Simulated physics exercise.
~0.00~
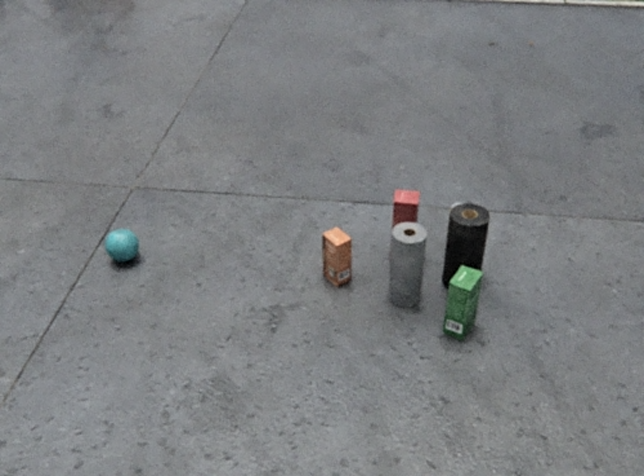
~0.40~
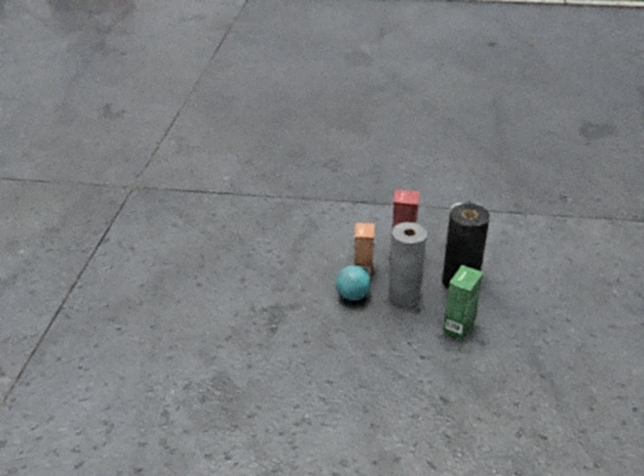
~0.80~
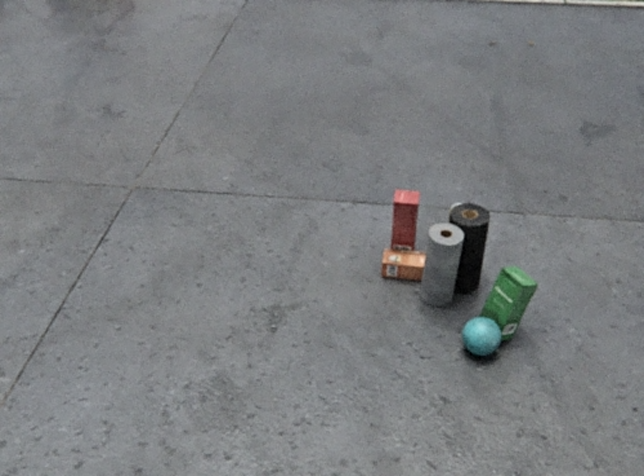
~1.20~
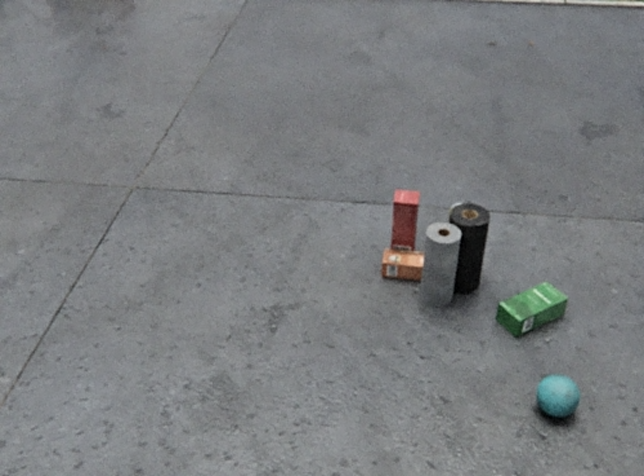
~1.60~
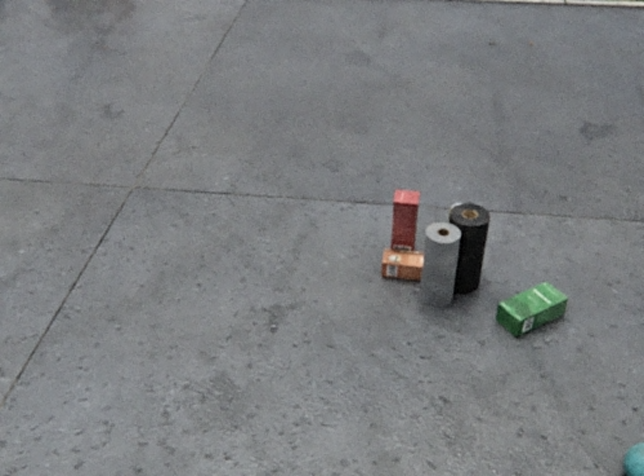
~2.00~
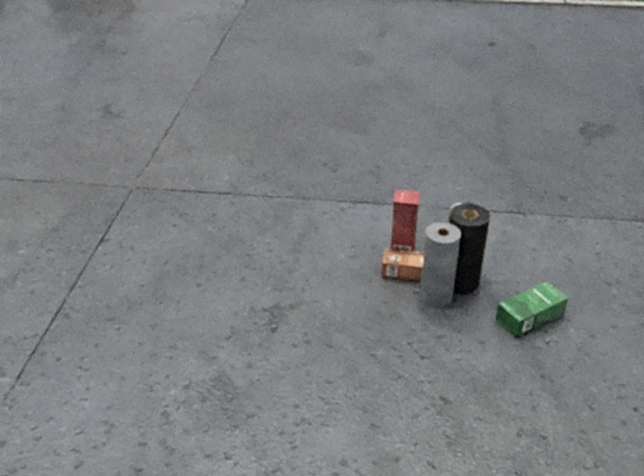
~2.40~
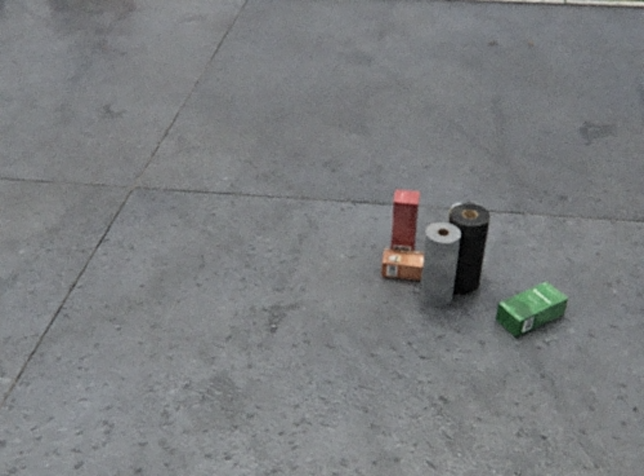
Black roll standing among cartons as a turquoise ball rolls in, toppling orange and green cartons, and exits lower right.
